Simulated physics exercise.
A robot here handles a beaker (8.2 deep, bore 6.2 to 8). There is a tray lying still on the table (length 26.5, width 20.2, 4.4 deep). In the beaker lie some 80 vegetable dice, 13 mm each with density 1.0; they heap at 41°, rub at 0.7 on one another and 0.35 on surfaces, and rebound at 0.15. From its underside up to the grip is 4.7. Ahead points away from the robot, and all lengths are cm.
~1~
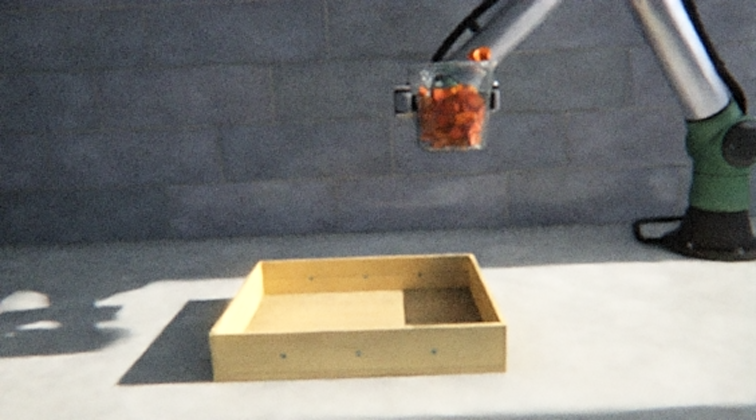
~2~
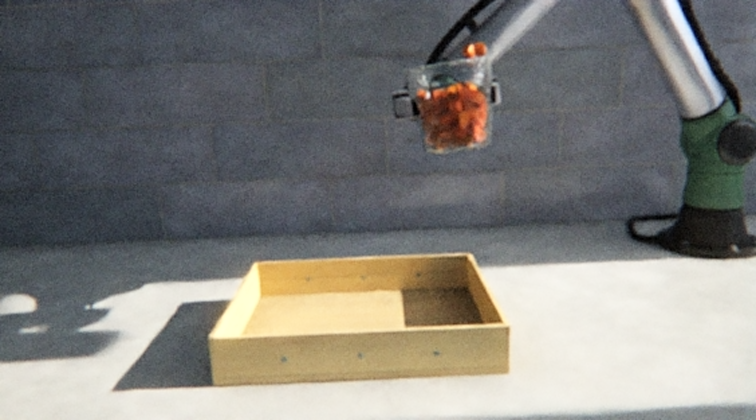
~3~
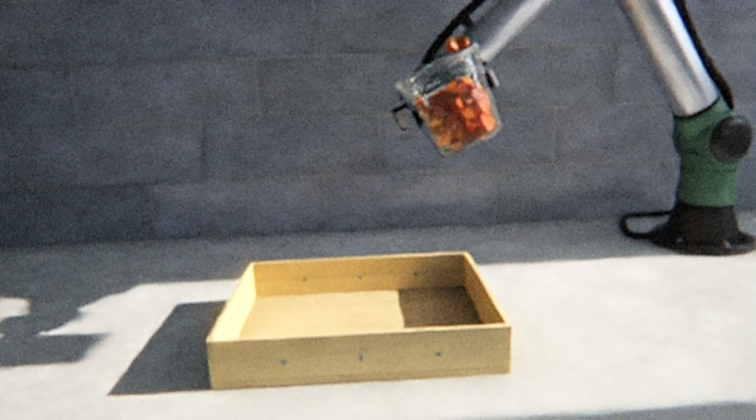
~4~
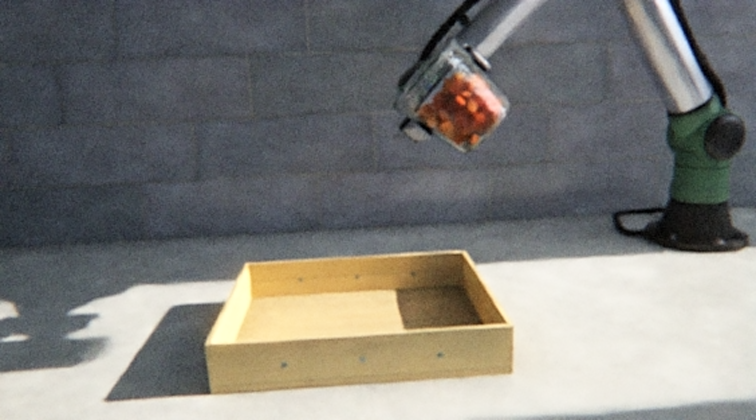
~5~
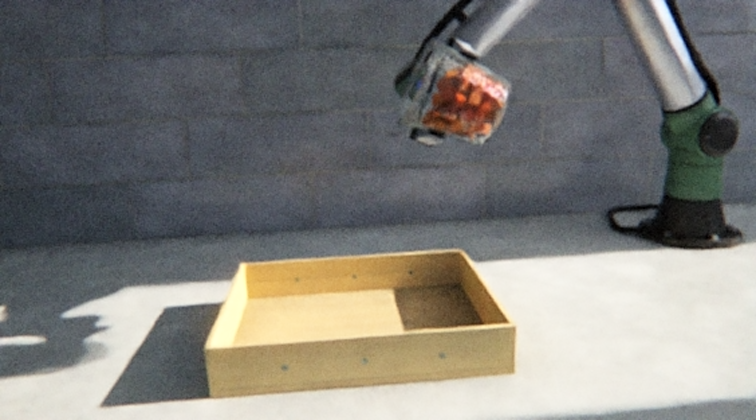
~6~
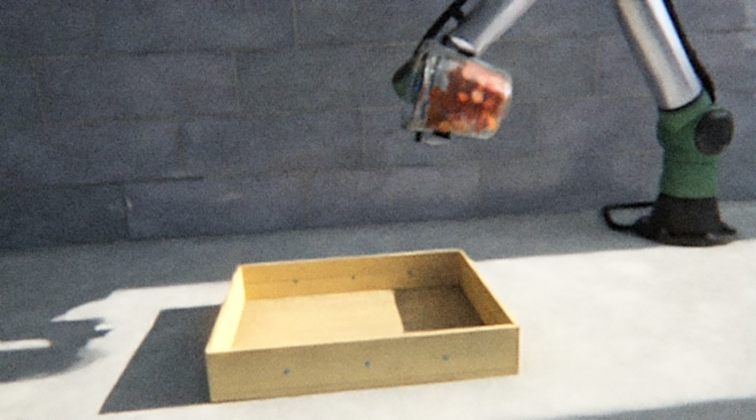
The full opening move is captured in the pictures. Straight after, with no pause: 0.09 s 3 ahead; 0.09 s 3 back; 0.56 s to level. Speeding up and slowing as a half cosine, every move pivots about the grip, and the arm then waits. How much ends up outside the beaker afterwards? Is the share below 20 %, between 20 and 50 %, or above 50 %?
It is between 20 and 50 %.
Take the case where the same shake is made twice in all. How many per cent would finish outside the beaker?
50 per cent.
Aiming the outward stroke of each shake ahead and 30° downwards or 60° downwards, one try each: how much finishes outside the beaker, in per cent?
Try one gives about 10 in a hundred, try two about 5 in a hundred.
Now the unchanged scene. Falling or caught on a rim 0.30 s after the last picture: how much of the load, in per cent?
Roughly 18 per cent.
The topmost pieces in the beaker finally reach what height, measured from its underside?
About 6.0 cm.
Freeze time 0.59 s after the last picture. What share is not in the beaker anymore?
35 %.
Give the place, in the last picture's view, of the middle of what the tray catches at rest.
(335, 320).
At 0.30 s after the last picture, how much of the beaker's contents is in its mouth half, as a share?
Something like 65 percent sits in that half.
Then, 0.30 s on, tilted 66° forward, highest piece 25 above the table; 59 in the beaker, 9 in the tray, 15 in flight or on a rim.
Then, 0.59 s on, tilted 12° forward, highest piece 27 above the table; 54 in the beaker, 28 in the tray, 1 in flight or on a rim.
Then, 0.94 s on, level, highest piece 25 above the table; 54 in the beaker, 29 in the tray.
Then, 1.99 s on, level, highest piece 25 above the table; 54 in the beaker, 29 in the tray.
In the end, 54 in the beaker, 29 in the tray. That is 35 % outside the beaker.
